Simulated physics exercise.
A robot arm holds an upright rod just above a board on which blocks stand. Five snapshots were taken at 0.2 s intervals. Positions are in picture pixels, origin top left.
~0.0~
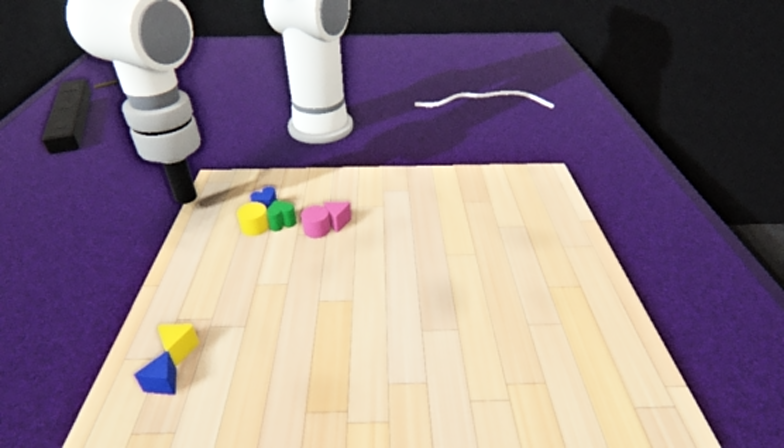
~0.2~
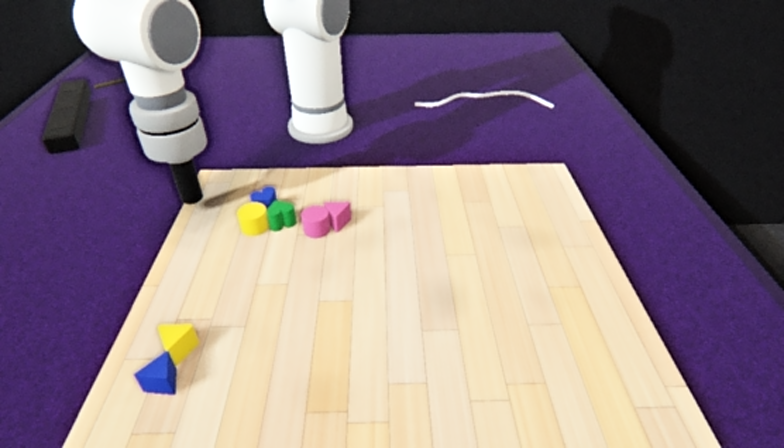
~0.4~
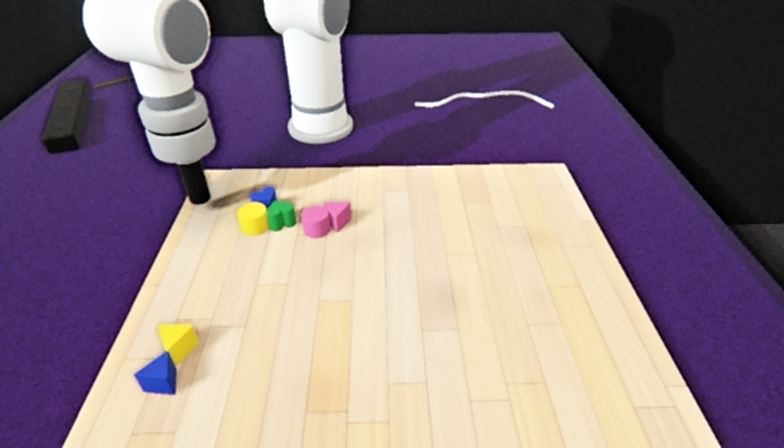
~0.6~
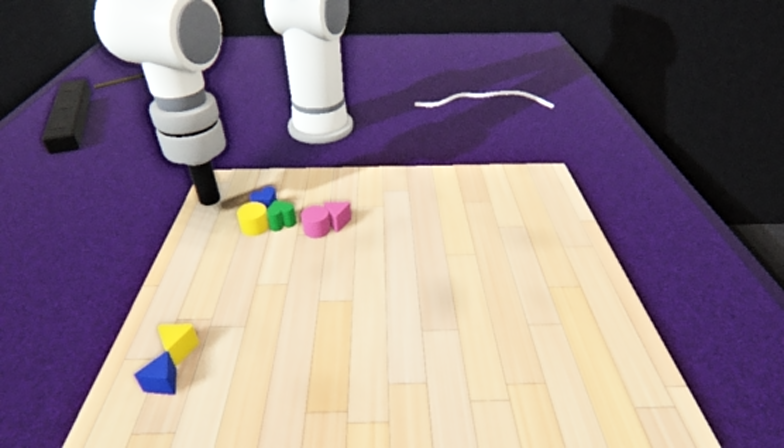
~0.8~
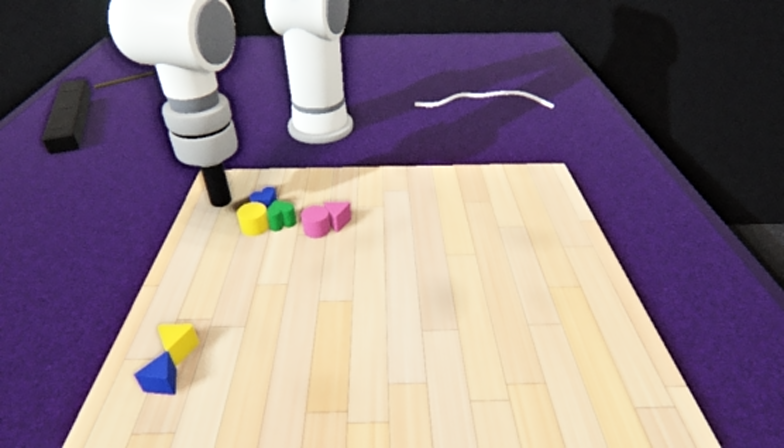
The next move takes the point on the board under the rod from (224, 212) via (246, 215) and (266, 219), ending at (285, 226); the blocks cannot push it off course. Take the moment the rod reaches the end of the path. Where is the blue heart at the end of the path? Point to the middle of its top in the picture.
I'd say the blue heart ends with its top centre at (284, 193).
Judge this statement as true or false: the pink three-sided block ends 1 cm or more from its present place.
My answer: True.
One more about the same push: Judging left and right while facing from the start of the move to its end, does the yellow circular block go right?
My answer is yes.
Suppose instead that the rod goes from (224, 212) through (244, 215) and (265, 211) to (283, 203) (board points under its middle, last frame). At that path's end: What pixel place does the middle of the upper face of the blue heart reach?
At (304, 183).
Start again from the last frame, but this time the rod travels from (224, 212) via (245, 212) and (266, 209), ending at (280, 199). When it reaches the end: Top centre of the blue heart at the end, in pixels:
Put as a pixel place, it's (299, 187).
What follows on the original path. One third of the way, rod (244, 205); blue heart (267, 193).
Two thirds of the way, rod (264, 210); yellow circular block (261, 218); blue heart (281, 192), turned 60° anticlockwise; green heart (284, 210), turned 40° anticlockwise.
At the end, rod (284, 216); yellow circular block (268, 223); blue heart (284, 193), turned 90° anticlockwise; green heart (304, 214), turned 60° anticlockwise; pink circular block (326, 215); pink three-sided block (345, 206), turned 15° anticlockwise.
